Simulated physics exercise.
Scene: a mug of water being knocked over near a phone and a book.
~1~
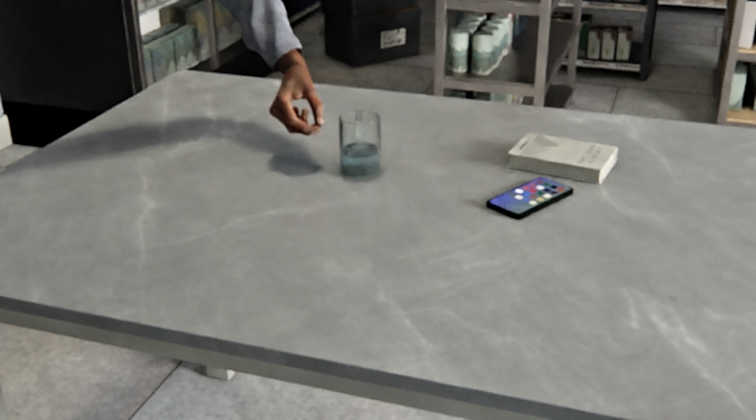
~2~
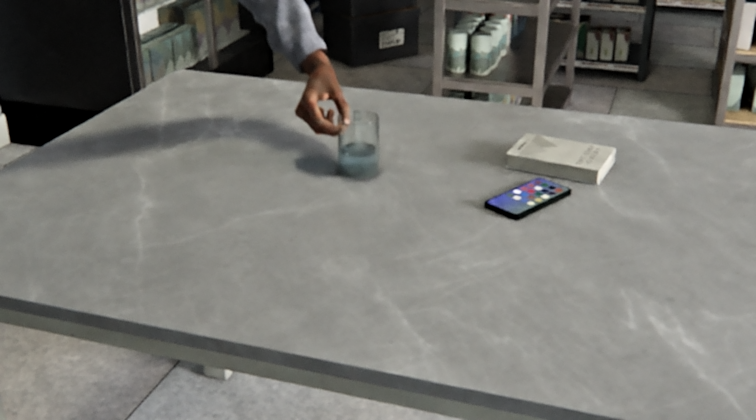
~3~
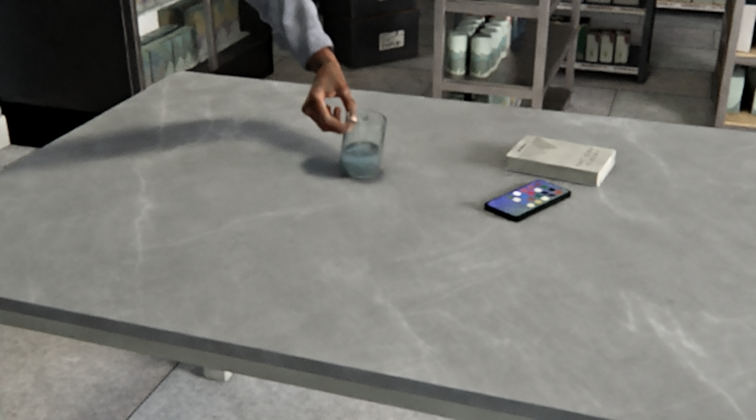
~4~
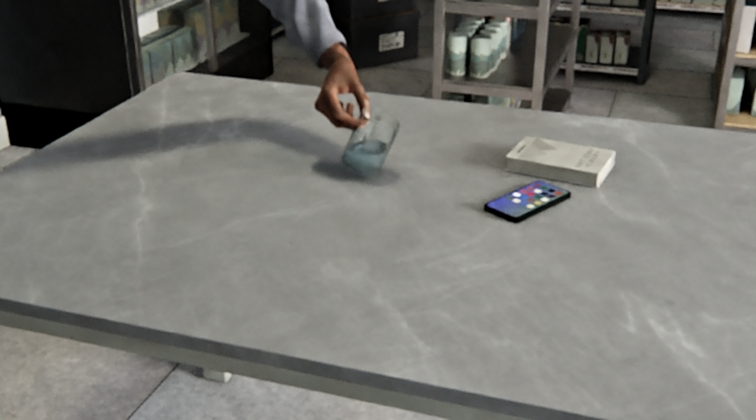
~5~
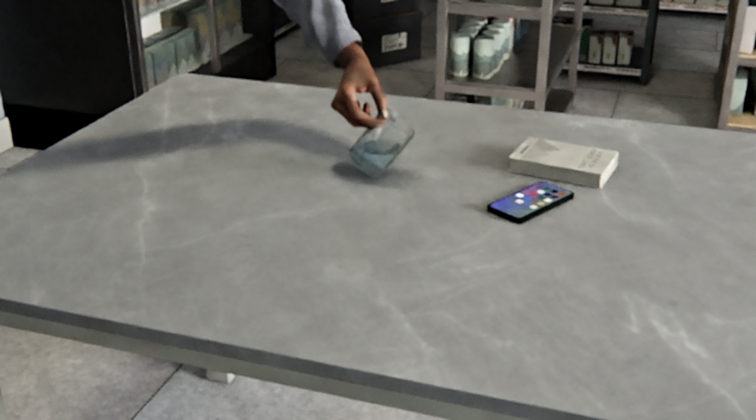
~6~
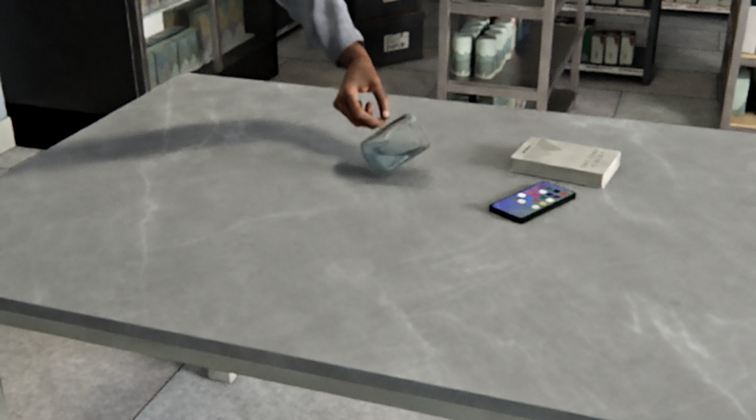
On a gray tabletop, a hand reaching in and tilting a clear glass of water rightward near a phone and a book.
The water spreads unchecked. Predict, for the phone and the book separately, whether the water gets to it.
At the end, the phone is moistened; the book is moistened.
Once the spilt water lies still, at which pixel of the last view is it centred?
About (523, 182).
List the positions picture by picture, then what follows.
In the first picture, it stands upright; mug (360, 142) about a third full; phone (531, 195); book (563, 150).
In the second picture, the hand pushes it; mug about a third full, surface at (359, 151).
In the third picture, the hand pushes it; mug (363, 142) about a third full; book (561, 153).
In the fourth picture, the hand pushes it; mug (371, 141) tipped 25°; phone (528, 198).
In the fifth picture, the hand pushes it; mug (383, 141) tipped 35°.
In the sixth picture, it is falling; mug (396, 144) tipped 55°; phone (533, 199); book (566, 154).
Soon after, the puddle covers about as much as a saucer; the phone is wet; the book is wet.
Later, the puddle covers about as much as a plate; the phone is wet; the book is wet.
In the end, the puddle covers about as much as a plate; the phone is wet; the book is wet.
